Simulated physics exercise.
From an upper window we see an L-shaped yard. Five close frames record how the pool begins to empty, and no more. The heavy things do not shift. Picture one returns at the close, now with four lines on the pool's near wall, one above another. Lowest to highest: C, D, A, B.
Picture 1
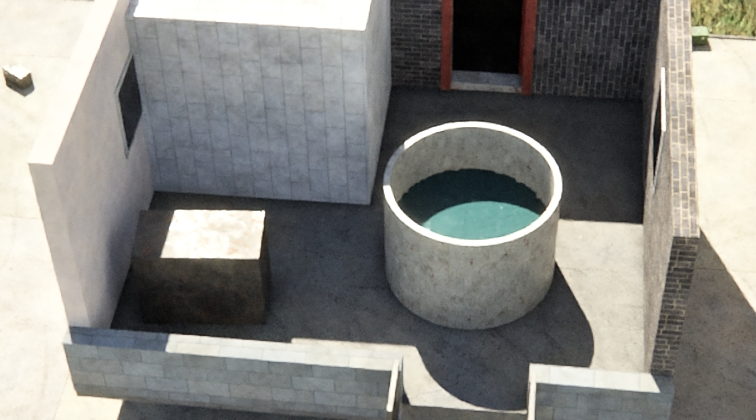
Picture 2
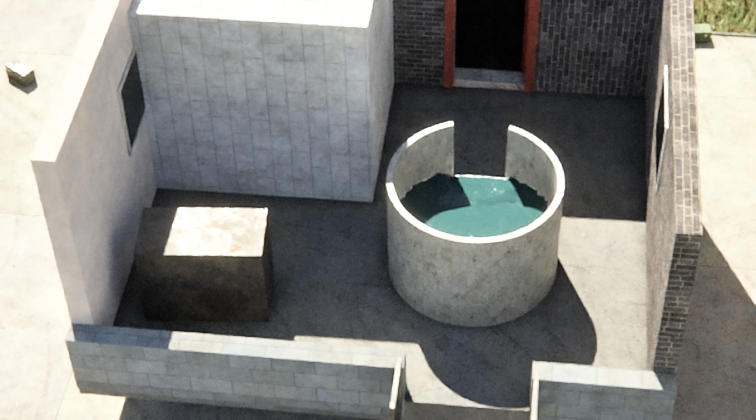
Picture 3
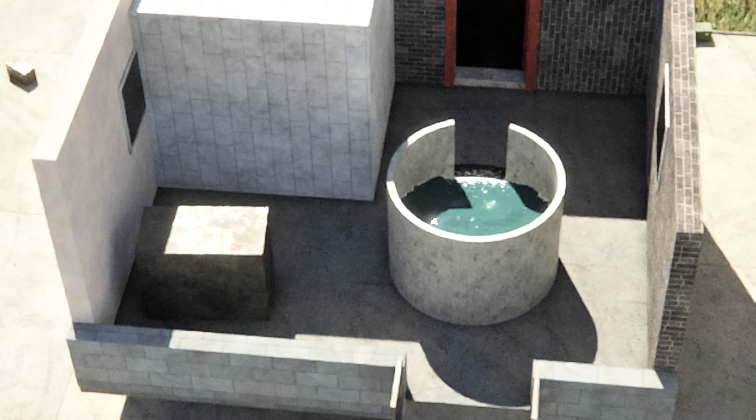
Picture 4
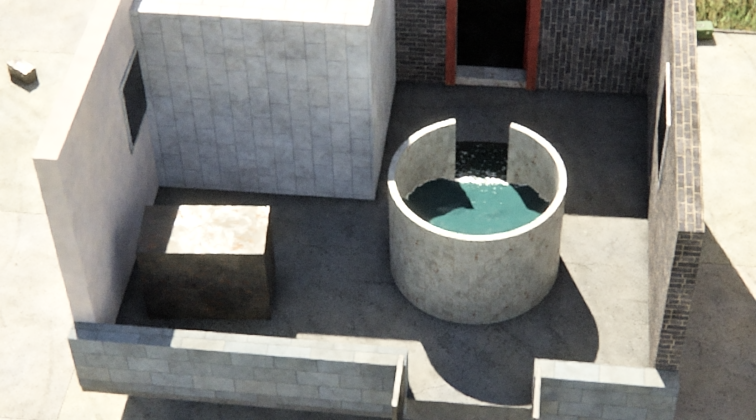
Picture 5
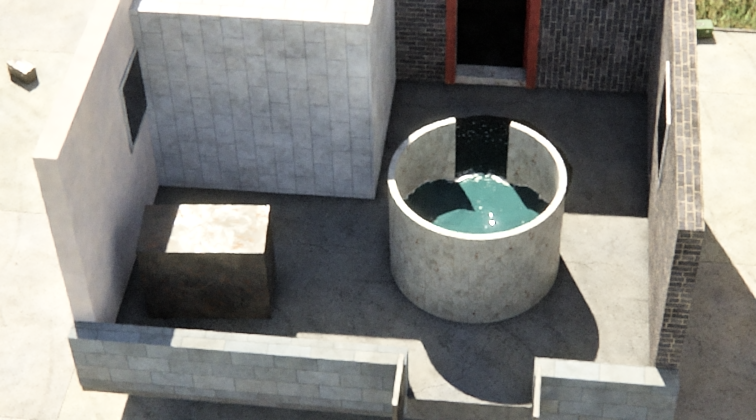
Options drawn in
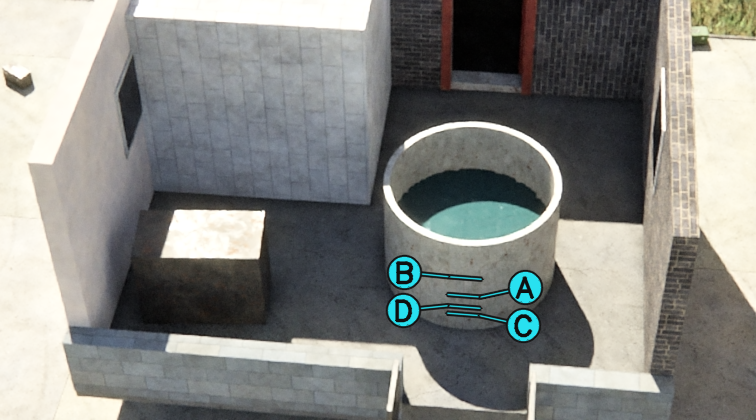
Teal water lies still in a round, pale stone pool right of centre in a walled yard, seen from a high window. A whitish block structure stands behind to the left, a brown box in front of it, and a red-framed doorway in dark brick at the back. A gap opens in the pool's far wall, and the water ripples and foams white beside it while the view barely shifts.
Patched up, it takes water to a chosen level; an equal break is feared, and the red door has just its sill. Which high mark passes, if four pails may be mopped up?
It is D.
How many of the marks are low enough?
Two.
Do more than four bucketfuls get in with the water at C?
No, not at all.
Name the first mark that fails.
A it is.
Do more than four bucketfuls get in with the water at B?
Yes, it does.
On the marked copy, A at (464, 295); B at (464, 277); C at (463, 314); D at (463, 307); from the bottom up C, D, A, B.
With A, about 12 bucketfuls get in.
With B, dozens of bucketfuls pour in.
With C, nothing gets over.
With D, a bucket or two gets in.
